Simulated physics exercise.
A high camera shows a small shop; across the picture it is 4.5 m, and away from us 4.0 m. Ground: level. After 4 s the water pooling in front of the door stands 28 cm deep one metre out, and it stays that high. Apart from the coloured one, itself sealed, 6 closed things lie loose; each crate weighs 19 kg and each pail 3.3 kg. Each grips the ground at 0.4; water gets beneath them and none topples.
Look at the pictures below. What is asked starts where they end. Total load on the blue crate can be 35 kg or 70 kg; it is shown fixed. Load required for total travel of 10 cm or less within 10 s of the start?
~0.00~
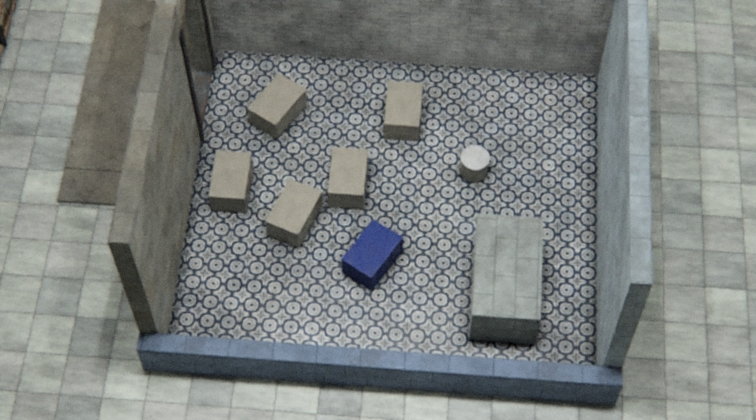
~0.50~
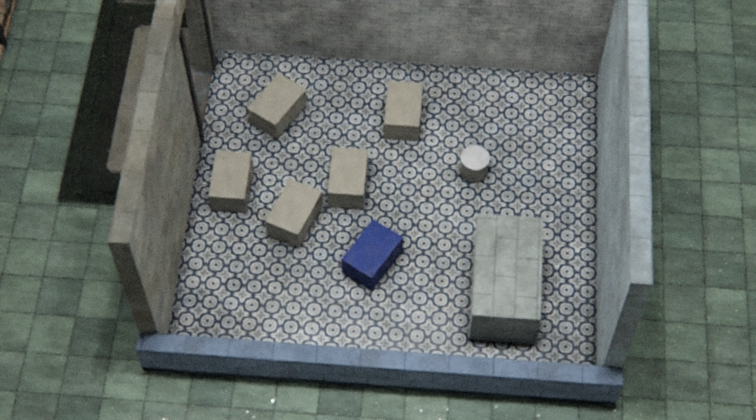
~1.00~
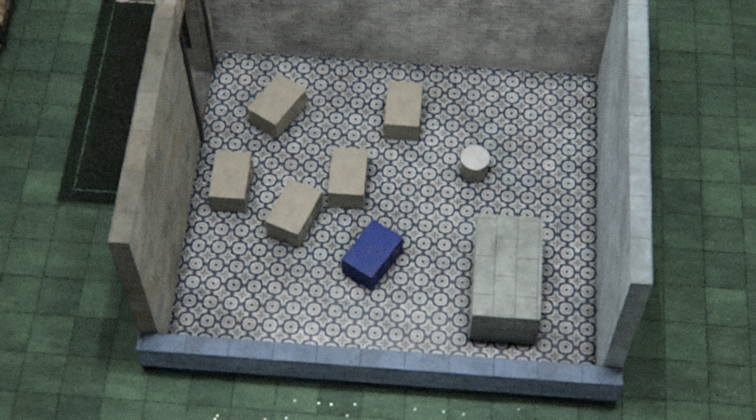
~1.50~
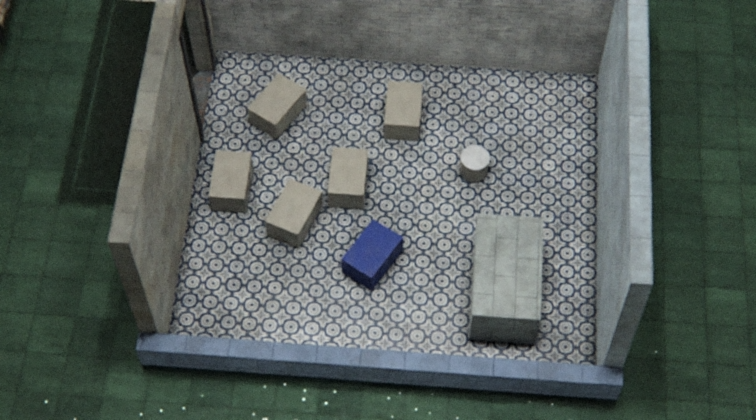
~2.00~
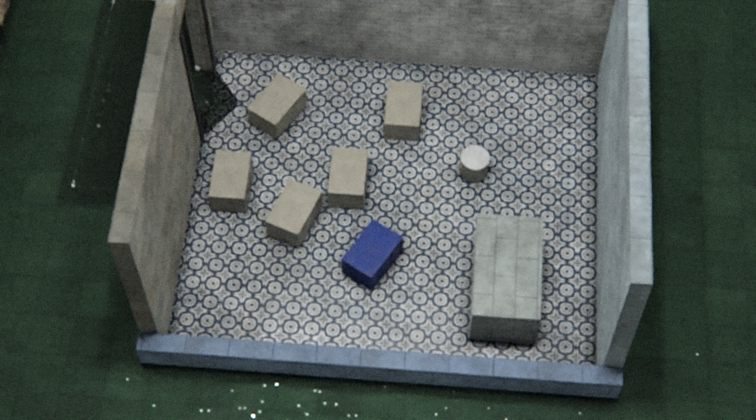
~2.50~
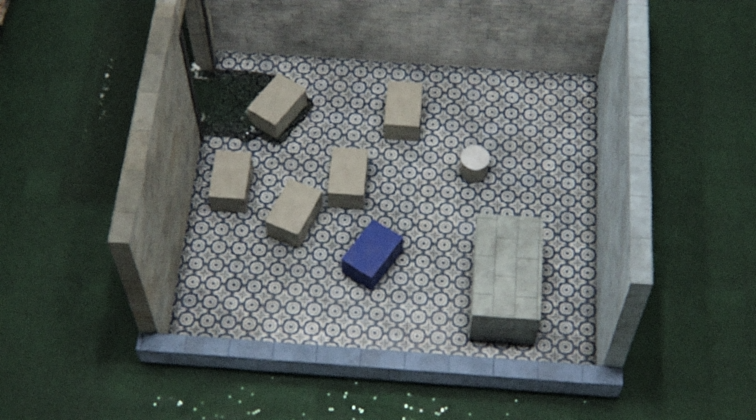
Lower.
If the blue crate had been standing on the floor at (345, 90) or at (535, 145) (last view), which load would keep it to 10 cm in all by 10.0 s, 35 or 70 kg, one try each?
Well, first only the heavy mass succeeds, and next only the heavy mass succeeds.
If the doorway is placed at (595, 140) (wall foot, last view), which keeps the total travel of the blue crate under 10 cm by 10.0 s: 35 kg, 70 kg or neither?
Answer: The lower mass works.
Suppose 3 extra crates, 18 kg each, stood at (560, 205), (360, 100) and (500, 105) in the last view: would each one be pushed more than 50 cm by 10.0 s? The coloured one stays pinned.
Listed in order, they go over the bar, over the bar, over the bar.
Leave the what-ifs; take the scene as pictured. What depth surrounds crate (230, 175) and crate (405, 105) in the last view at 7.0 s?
Some 2 cm at the first, some 10 cm at the second.
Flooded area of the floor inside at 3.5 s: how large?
Some 2.5 m2 of it.
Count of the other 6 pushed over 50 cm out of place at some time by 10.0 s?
It works out to 4.
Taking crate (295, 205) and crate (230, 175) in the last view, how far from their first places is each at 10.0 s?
The first is 10 cm from its start, the second 0 cm.
After 3.5 s the blue crate would be 0 cm from its start with 35 kg and 0 cm from its start with 70 kg; 0 cm of water round it then.
After 4.5 s the blue crate would be 0 cm from its start with 35 kg and 0 cm from its start with 70 kg; 0 cm of water round it then.
After 7.0 s the blue crate would be 0 cm from its start with 35 kg and 0 cm from its start with 70 kg; 3 cm of water round it then.
After 10.0 s the blue crate would be 0 cm from its start with 35 kg and 0 cm from its start with 70 kg; 3 cm of water round it then.
